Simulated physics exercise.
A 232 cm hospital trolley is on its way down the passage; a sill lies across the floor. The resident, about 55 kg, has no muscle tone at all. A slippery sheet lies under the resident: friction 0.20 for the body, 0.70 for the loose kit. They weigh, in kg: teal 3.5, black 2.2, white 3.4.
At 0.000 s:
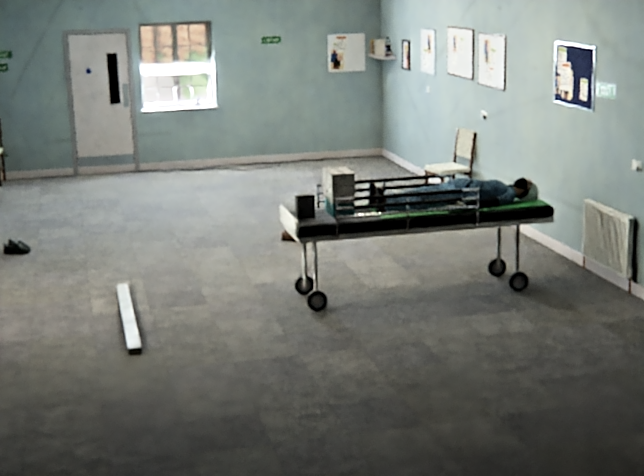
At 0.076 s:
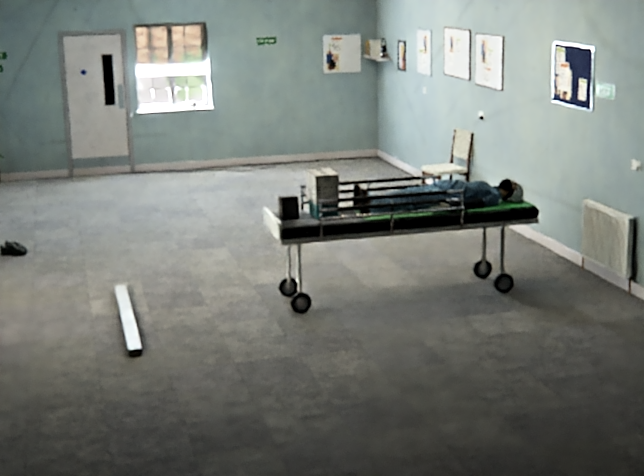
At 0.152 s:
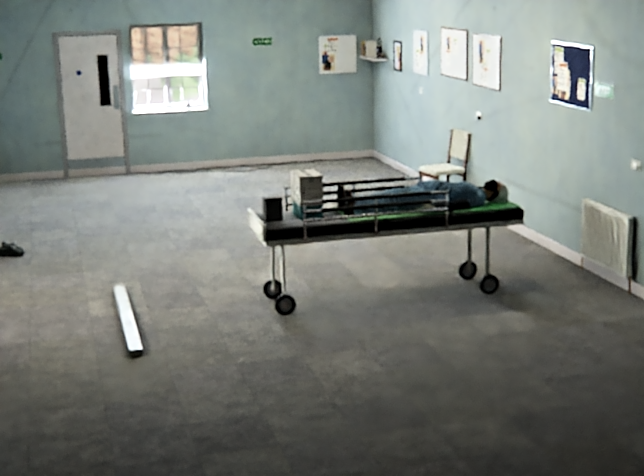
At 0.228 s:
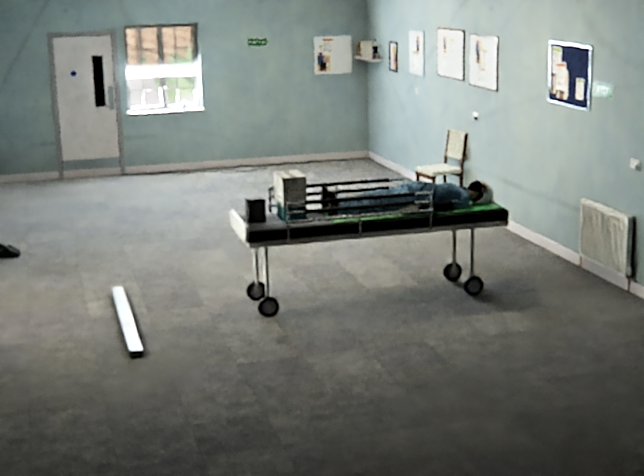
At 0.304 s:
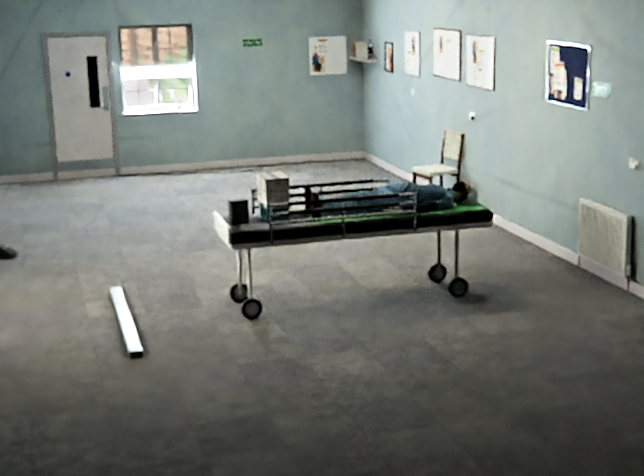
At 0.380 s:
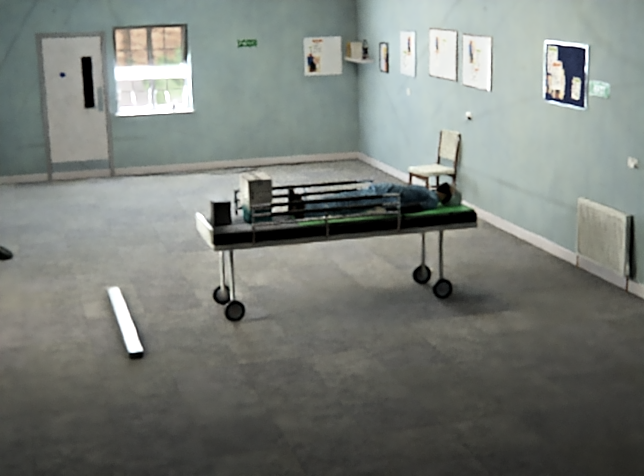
In this clip, a wheeled hospital trolley carrying a person lying down with side rails raised moves steadily leftward across a grey floor, past a chair by the wall, drawing nearer to a pale strip lying on the floor.
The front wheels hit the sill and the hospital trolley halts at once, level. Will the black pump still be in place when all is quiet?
Here the black pump slides off.
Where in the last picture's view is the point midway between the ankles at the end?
At about (152, 225).
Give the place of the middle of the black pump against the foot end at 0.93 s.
About 5 cm short of it.
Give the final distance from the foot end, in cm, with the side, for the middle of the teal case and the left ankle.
Teal case 0 short, left ankle 30 short.
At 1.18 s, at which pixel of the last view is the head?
At about (314, 207).
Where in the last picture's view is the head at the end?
Around (310, 208).
It happens at 0.78 s.
After 0.93 s the black pump is 7 cm short of the foot end, tilted 30°, near (118, 218) in the last picture's view.
After 1.18 s the black pump is 9 cm past the foot end, tilted 130°, near (99, 226) in the last picture's view; the white holdall 21 cm short of the foot end, tilted 5°.
After 1.48 s the black pump is 38 cm past the foot end, tilted 45°, near (70, 316) in the last picture's view.
Final state at 2.1 s, teal case stays on; black pump drops off; white holdall stays on; left ankle stops short of the foot end.
